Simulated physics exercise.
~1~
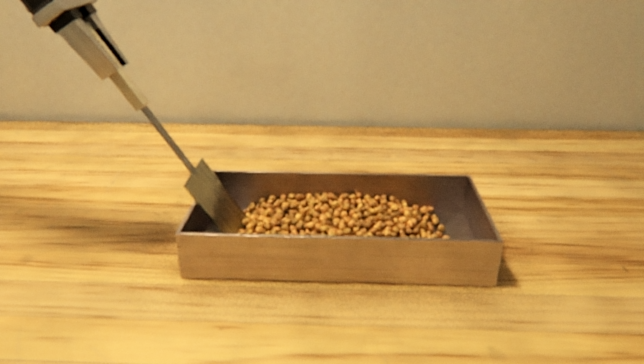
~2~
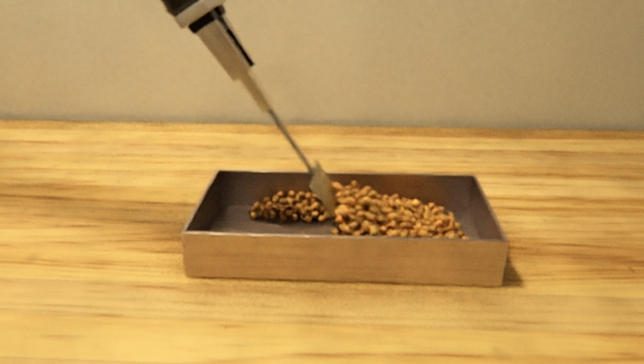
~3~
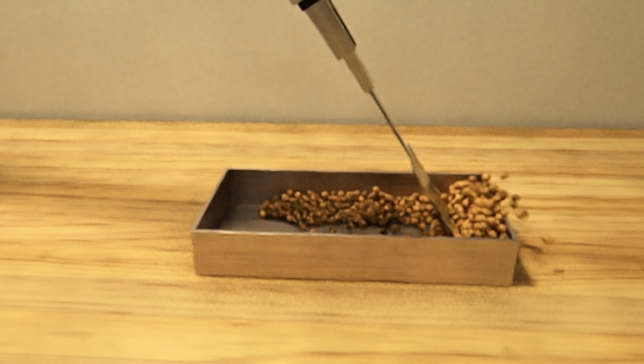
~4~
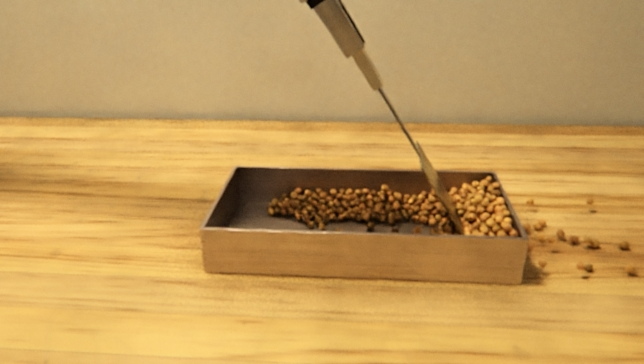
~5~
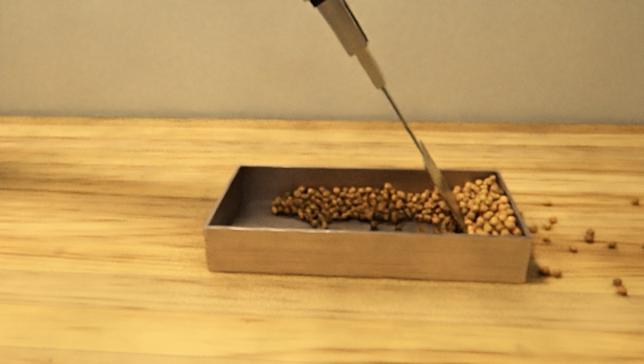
A robot arm pushes chickpeas rightward with a spatula, spilling a few onto the table.
